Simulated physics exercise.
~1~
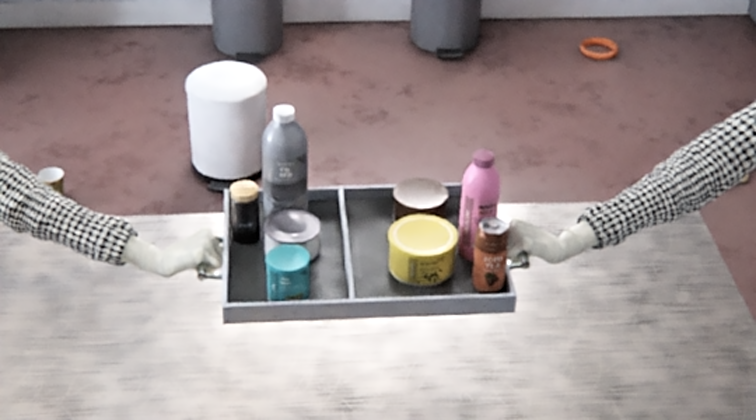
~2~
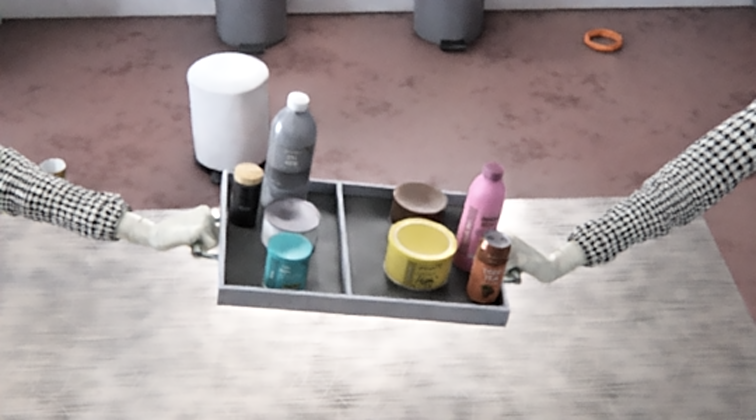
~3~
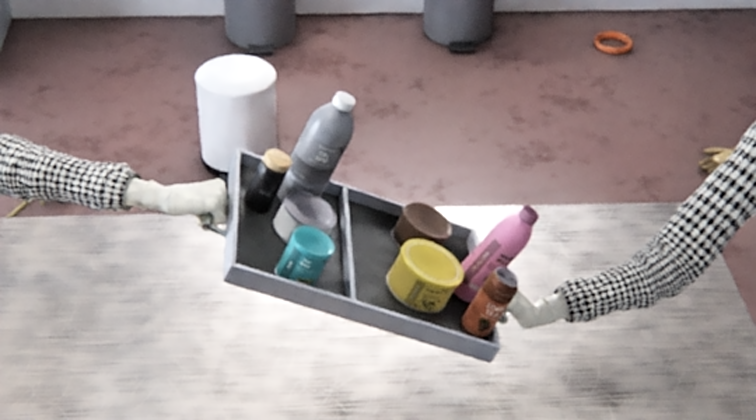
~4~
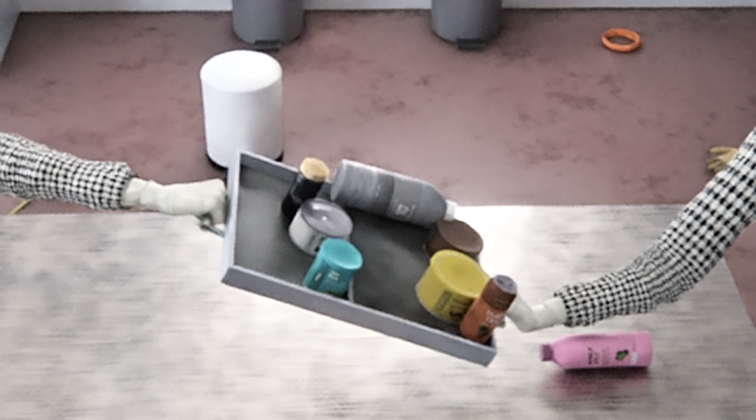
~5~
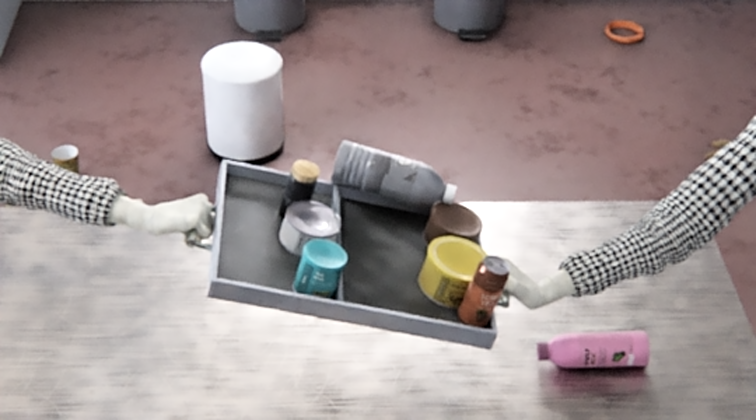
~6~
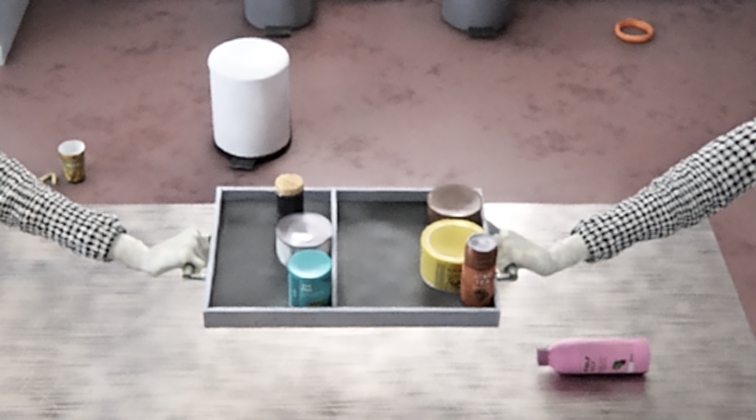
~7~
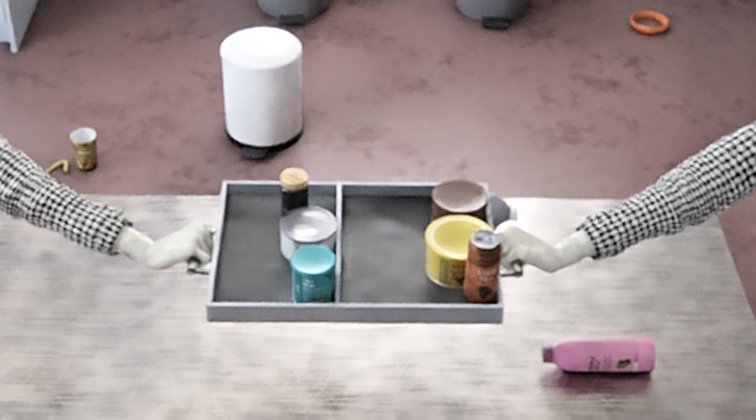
In a room with a mottled reddish floor, seen from above over a pale table, two gloved hands in checked sleeves hold a grey divided tray. It carries a black shaker, grey bottle, white tub and turquoise tin on the left, and a brown tub, yellow tub, pink bottle and orange can on the right. The tray tips steeply down to the right, and the pink bottle falls onto the table while the grey bottle topples across the divider. As the hands level the tray, the grey bottle leaves it, ending on its side behind the right end. The other containers stay upright aboard, some shifted rightward.
